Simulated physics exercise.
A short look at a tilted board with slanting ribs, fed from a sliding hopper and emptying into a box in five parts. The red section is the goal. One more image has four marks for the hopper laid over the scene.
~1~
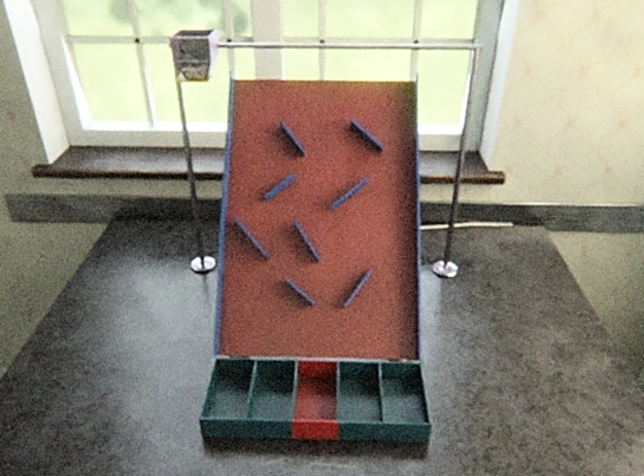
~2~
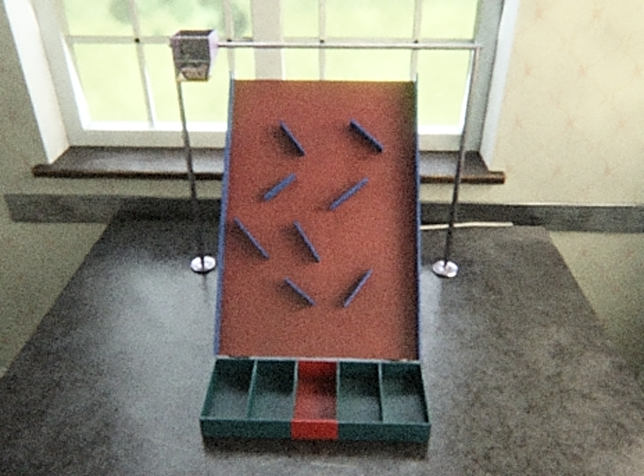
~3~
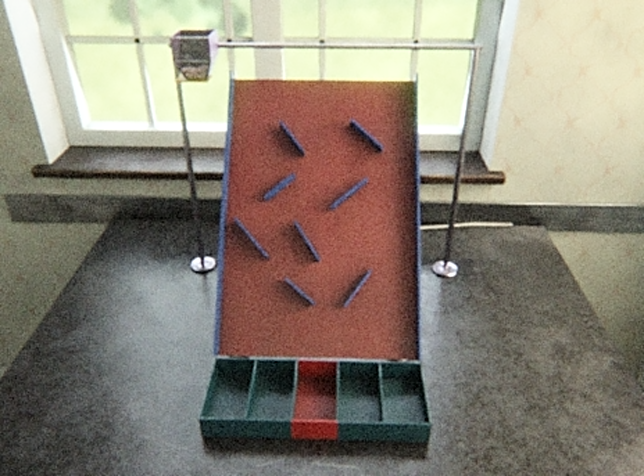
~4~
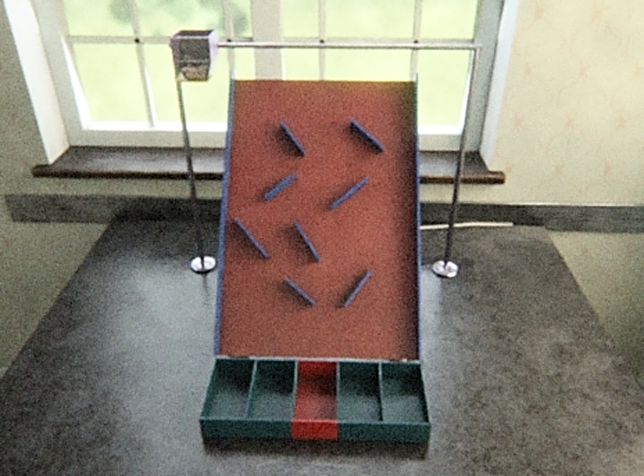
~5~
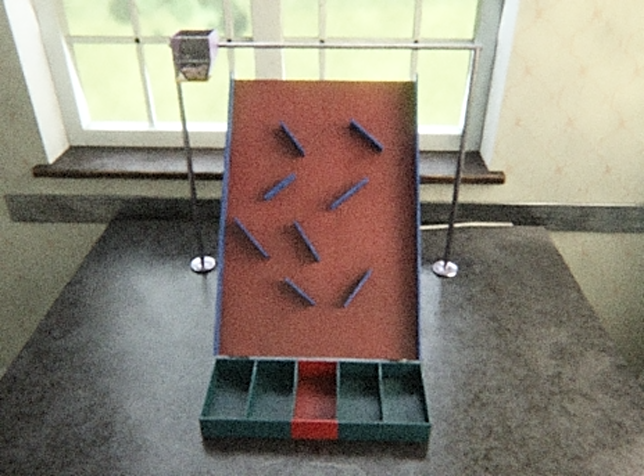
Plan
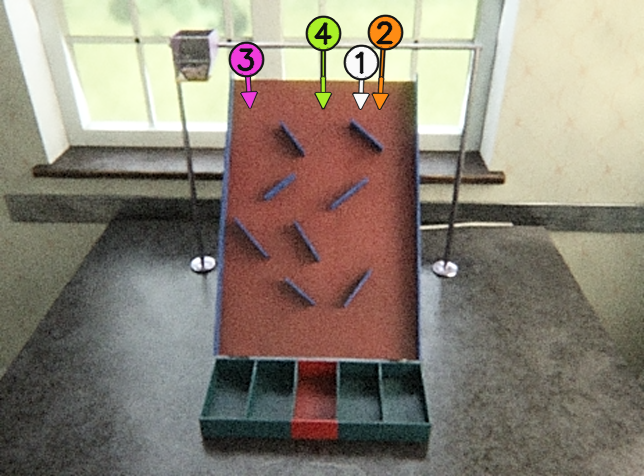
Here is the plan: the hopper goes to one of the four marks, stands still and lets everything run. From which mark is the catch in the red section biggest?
It is 4.
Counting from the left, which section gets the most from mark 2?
The fifth from the left.
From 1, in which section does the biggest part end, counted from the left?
The fifth.
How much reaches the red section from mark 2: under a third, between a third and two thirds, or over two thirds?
Mark 2 gives under a third.
On the marked copy, mark 1 meets the board at (360, 103); mark 2 meets the board at (379, 103); mark 3 meets the board at (249, 102); mark 4 meets the board at (323, 102).
If 1 is chosen, a small part in the red section, about half in other sections, about a third outside the box.
If 2 is chosen, none in the red section, about two thirds in other sections, about a third outside the box.
If 3 is chosen, a stray few in the red section, about two thirds in other sections, about a third outside the box.
If 4 is chosen, about two thirds in the red section, about a quarter in other sections, a small part outside the box.
